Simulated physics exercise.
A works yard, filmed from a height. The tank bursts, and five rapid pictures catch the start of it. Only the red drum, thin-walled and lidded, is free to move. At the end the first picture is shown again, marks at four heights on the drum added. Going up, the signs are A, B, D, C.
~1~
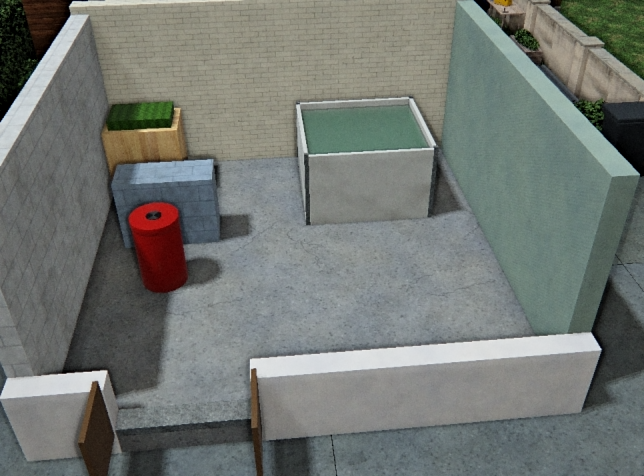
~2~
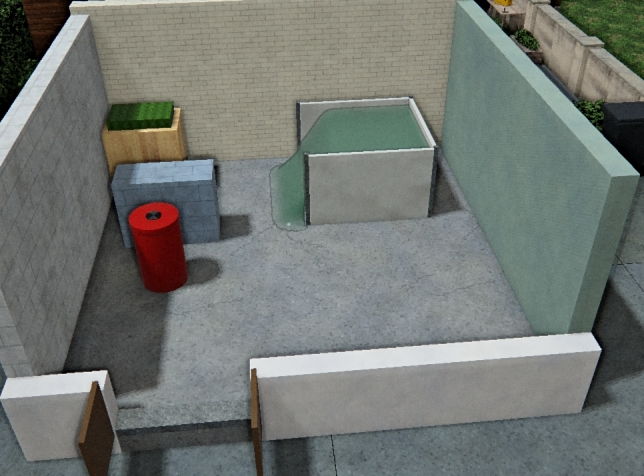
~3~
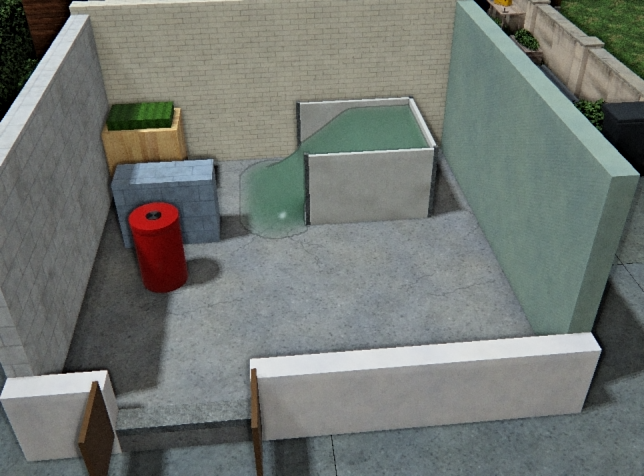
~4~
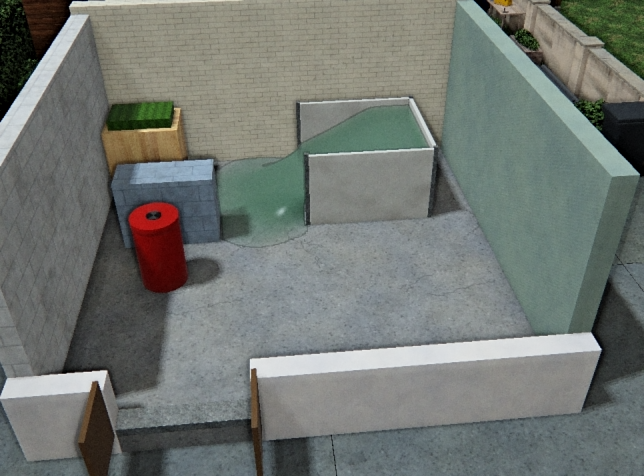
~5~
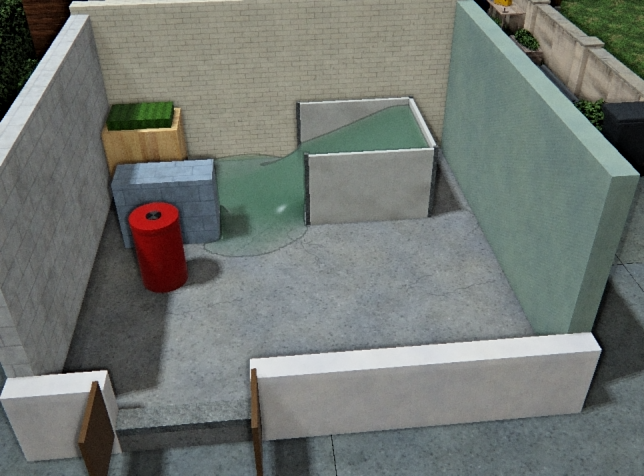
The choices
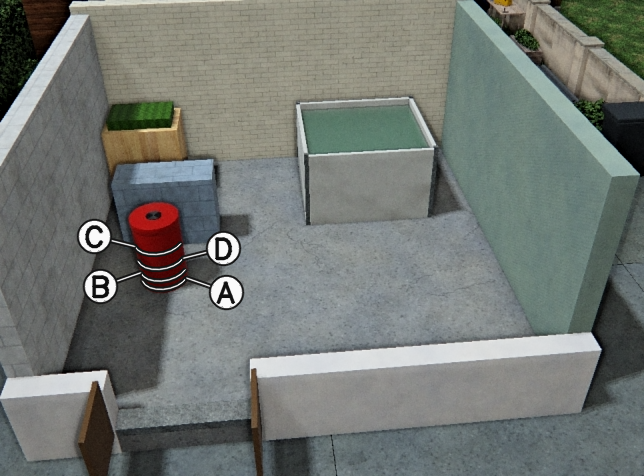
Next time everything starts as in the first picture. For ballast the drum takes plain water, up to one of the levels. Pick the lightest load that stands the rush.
Line B just does it.
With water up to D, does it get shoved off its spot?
No, that is safe.
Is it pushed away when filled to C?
No.
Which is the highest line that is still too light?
A it is.
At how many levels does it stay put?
Three of them.
On the marked copy, A at (163, 289); B at (161, 281); C at (156, 254); D at (159, 269); from the bottom up A, B, D, C.
If A is chosen, it is washed out through the gate.
If B is chosen, it does not move.
If C is chosen, it does not move.
If D is chosen, it does not move.
